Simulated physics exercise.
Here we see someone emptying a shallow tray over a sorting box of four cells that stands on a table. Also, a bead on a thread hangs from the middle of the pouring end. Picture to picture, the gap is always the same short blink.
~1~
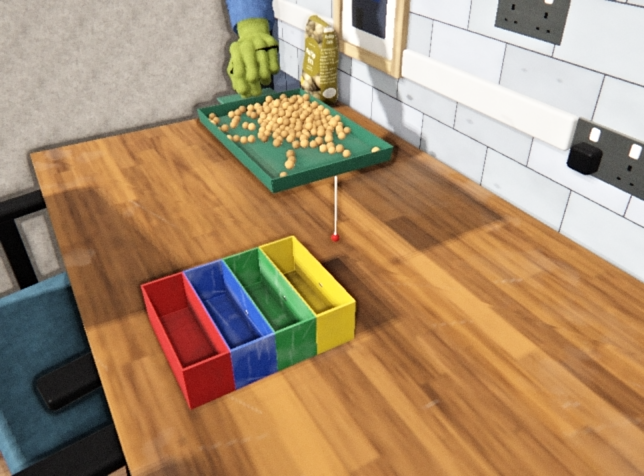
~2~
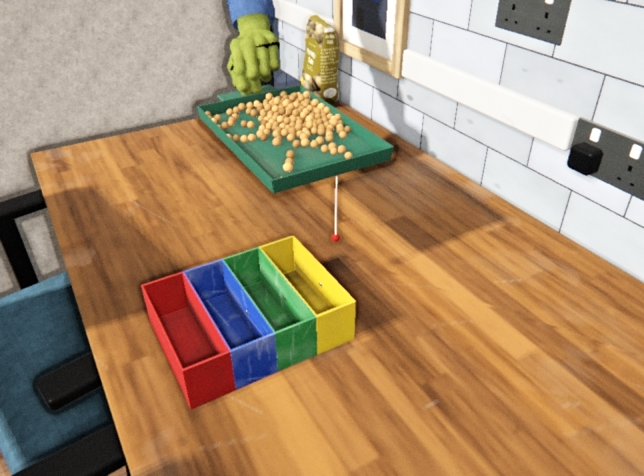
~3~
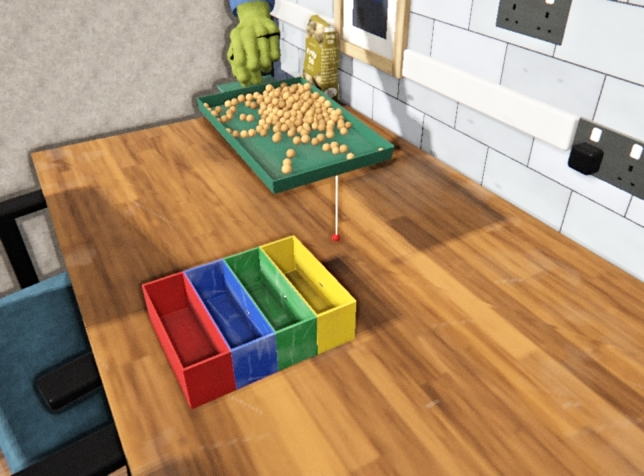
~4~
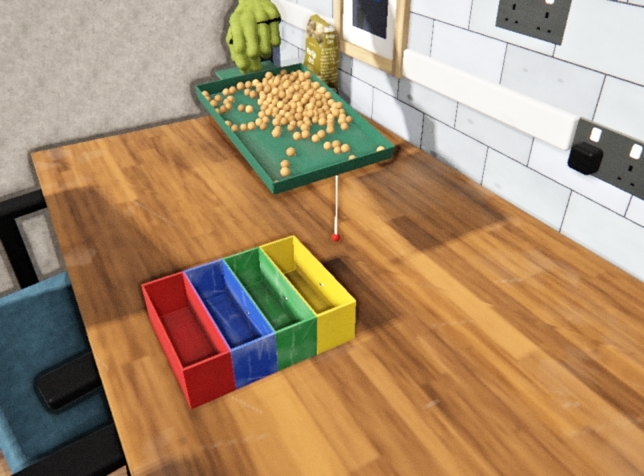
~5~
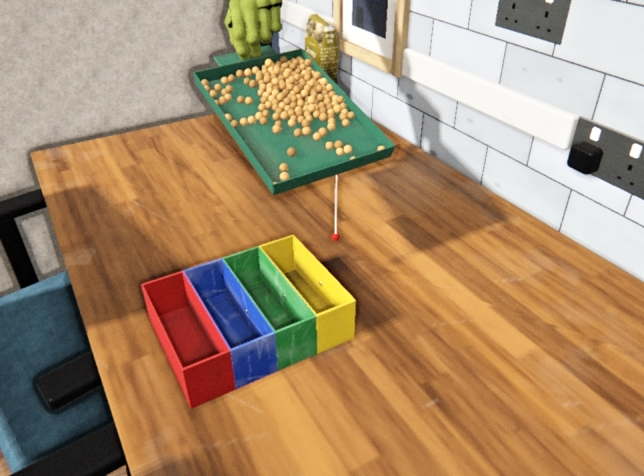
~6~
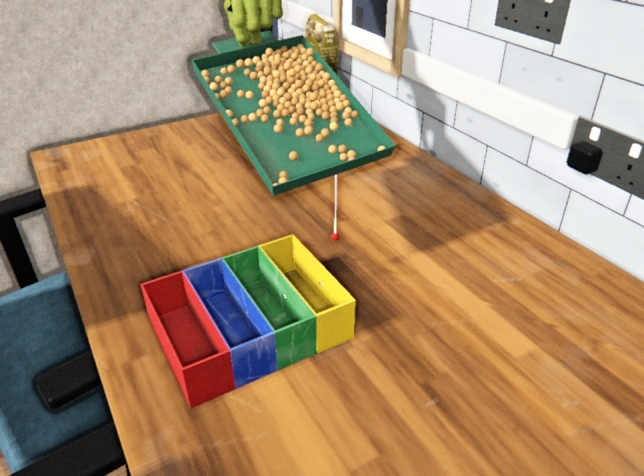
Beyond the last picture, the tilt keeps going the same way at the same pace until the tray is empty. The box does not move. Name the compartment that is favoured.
Yellow.
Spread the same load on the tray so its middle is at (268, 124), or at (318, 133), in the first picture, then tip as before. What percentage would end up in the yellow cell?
Roughly 40 per cent, then 40 per cent.
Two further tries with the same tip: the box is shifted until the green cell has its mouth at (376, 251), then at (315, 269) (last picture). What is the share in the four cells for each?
In turn about 80 and about 90 percent.
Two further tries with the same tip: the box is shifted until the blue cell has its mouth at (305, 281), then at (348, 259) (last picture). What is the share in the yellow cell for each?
You'd get 20 in a hundred the first time and 0 in a hundred the second.
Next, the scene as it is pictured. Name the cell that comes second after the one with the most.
Ranked number two: The green one.
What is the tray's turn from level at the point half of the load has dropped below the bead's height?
100°.
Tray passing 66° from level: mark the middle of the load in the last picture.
In the last view, the load is centred close to (323, 172).
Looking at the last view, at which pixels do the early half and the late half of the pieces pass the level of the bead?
Close to (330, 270), then close to (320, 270).
Soon, tray tipped steeply; about two thirds on the tray; a small part in the yellow cell; a small part in the green cell; about a quarter falling or outside the box.
A while on, tray tipped past a quarter turn; a small part on the tray; about a quarter in the yellow cell; a small part in the green cell; about half falling or outside the box.
Towards the end, tray tipped past a quarter turn; about a third in the yellow cell; a small part in the green cell; a stray few in the blue cell; about half falling or outside the box.
Finally, tray tipped past a quarter turn; about a third in the yellow cell; a small part in the green cell; a stray few in the blue cell; none in the red cell; about half outside the box.
